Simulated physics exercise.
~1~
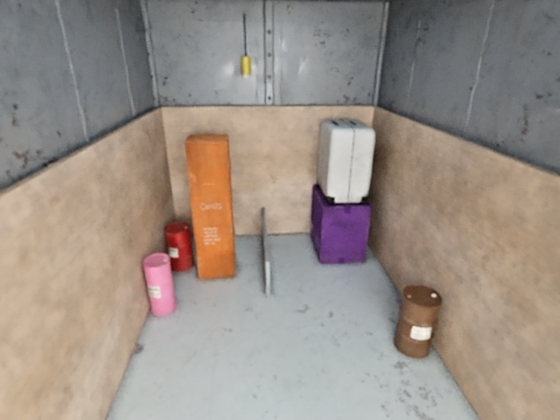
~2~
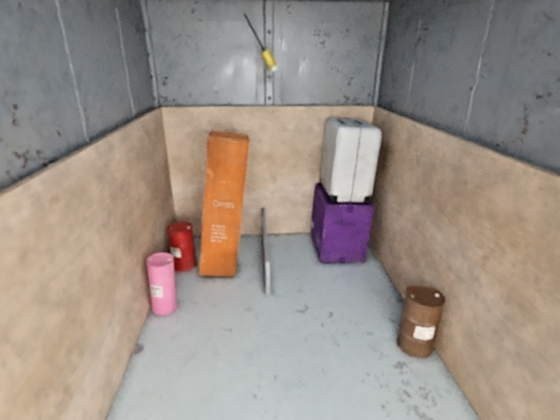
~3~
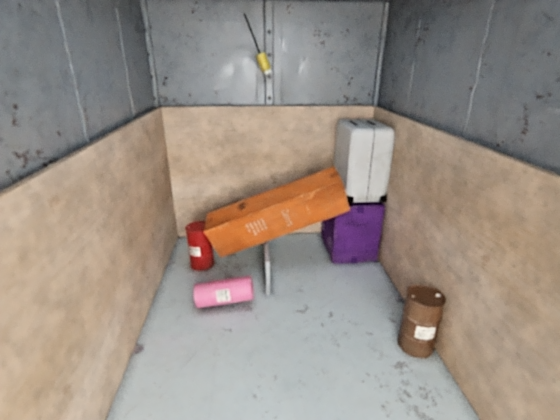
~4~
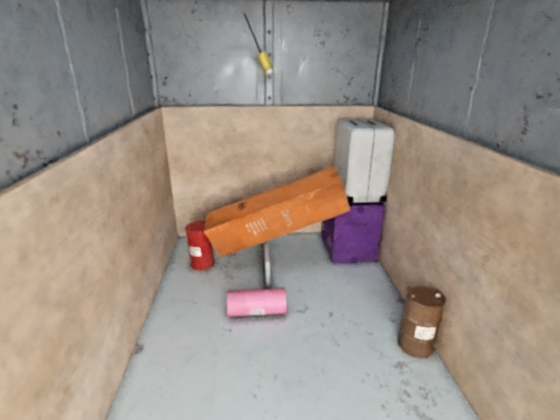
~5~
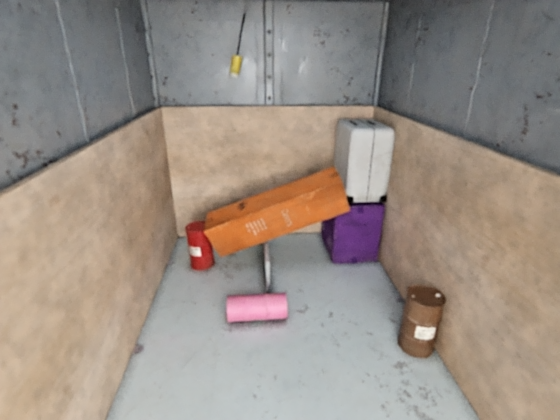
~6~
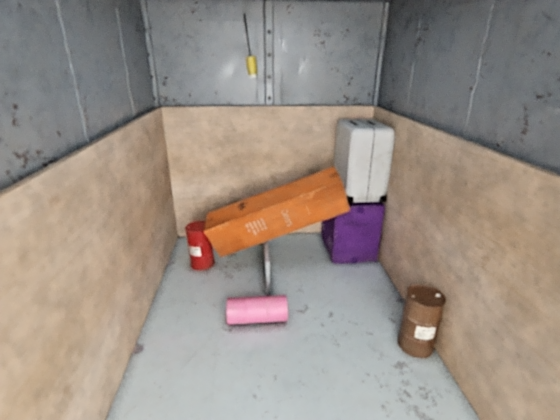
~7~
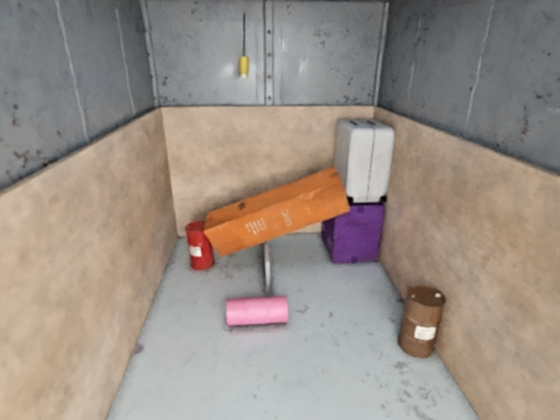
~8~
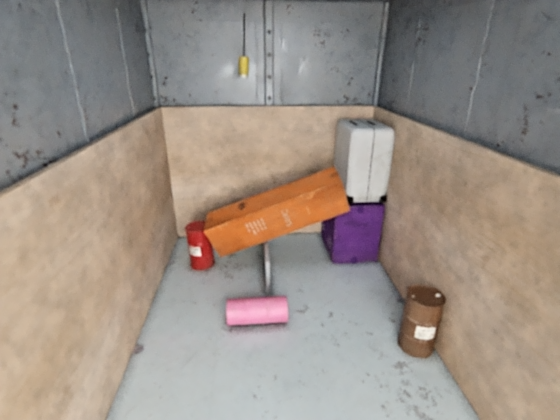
Tall orange box in a van's load bay tipping right onto a low board as a pink canister topples and rolls, both staying down.
